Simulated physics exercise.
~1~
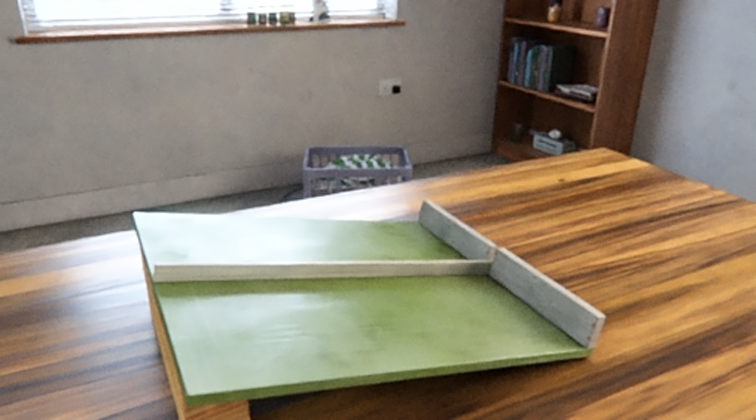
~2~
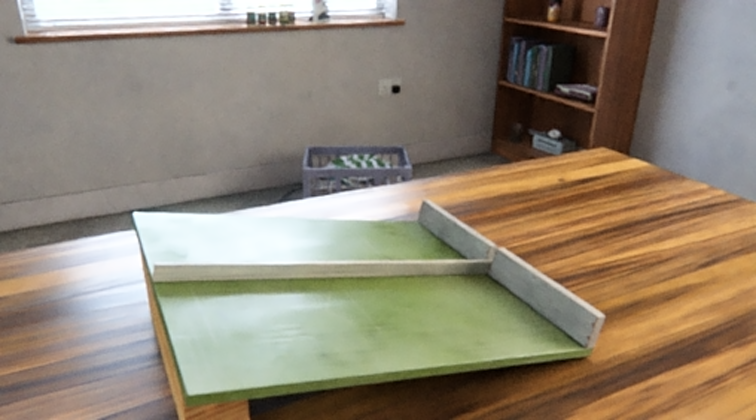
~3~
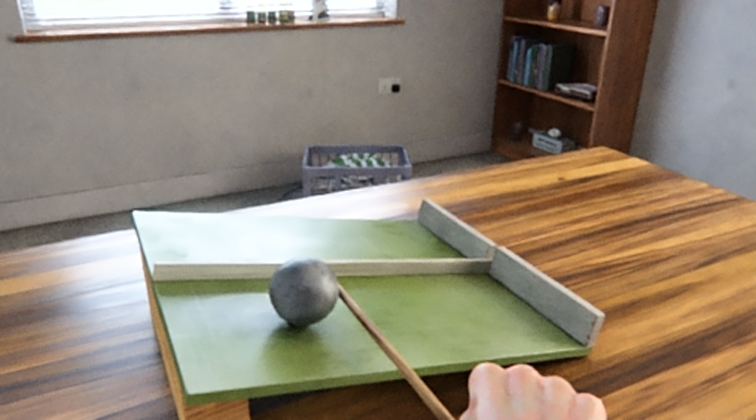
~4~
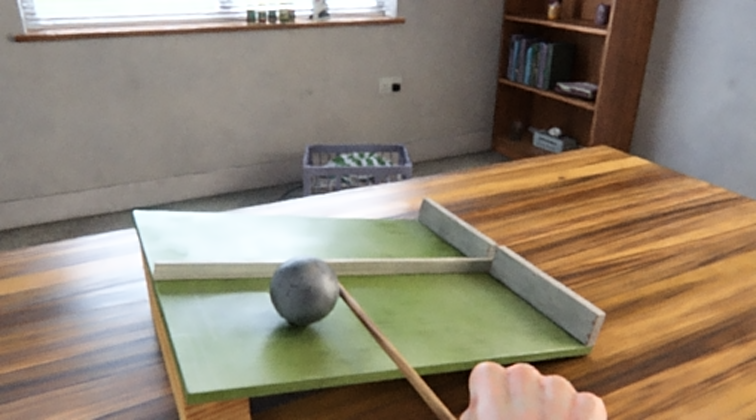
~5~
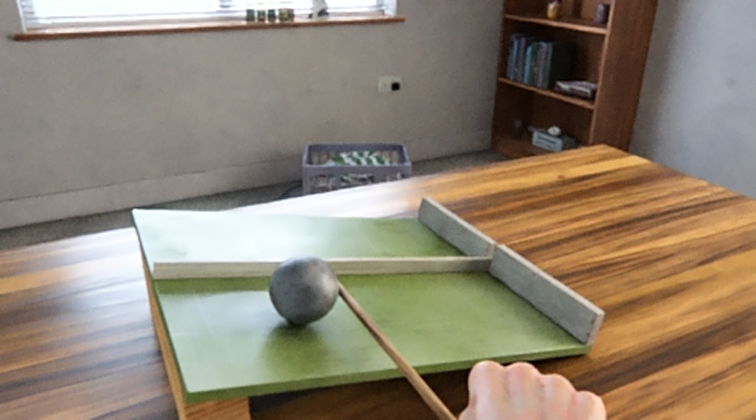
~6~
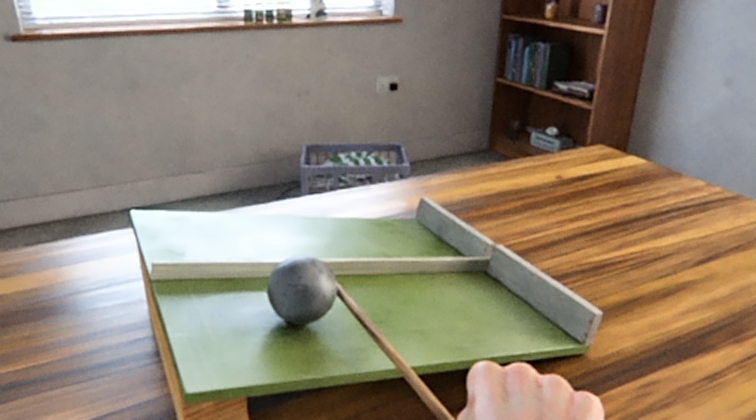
On a striped wooden table in a room with a bookcase and a crate by the wall, a green board with pale wooden strips sits empty. Then a grey ball appears on it, with a hand at the lower right holding a thin stick against it, and both stay practically still.
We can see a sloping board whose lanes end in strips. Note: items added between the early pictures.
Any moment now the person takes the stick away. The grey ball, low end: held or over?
Held.
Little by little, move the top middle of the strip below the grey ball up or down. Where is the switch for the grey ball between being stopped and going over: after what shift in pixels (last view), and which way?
Down by around 16 pixels.
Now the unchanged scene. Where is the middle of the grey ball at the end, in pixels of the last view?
Its middle settles near (518, 282) in the last picture.
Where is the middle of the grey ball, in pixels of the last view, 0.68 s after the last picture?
It should be close to (516, 280).
Then, 0.32 s on from there, grey ball rolling on the board near (354, 288).
Then, 0.52 s on from there, grey ball rolling on the board near (442, 285).
Then, 0.68 s on from there, grey ball rolling on the board near (517, 280).
In the end, the grey ball gets caught, near (518, 282).
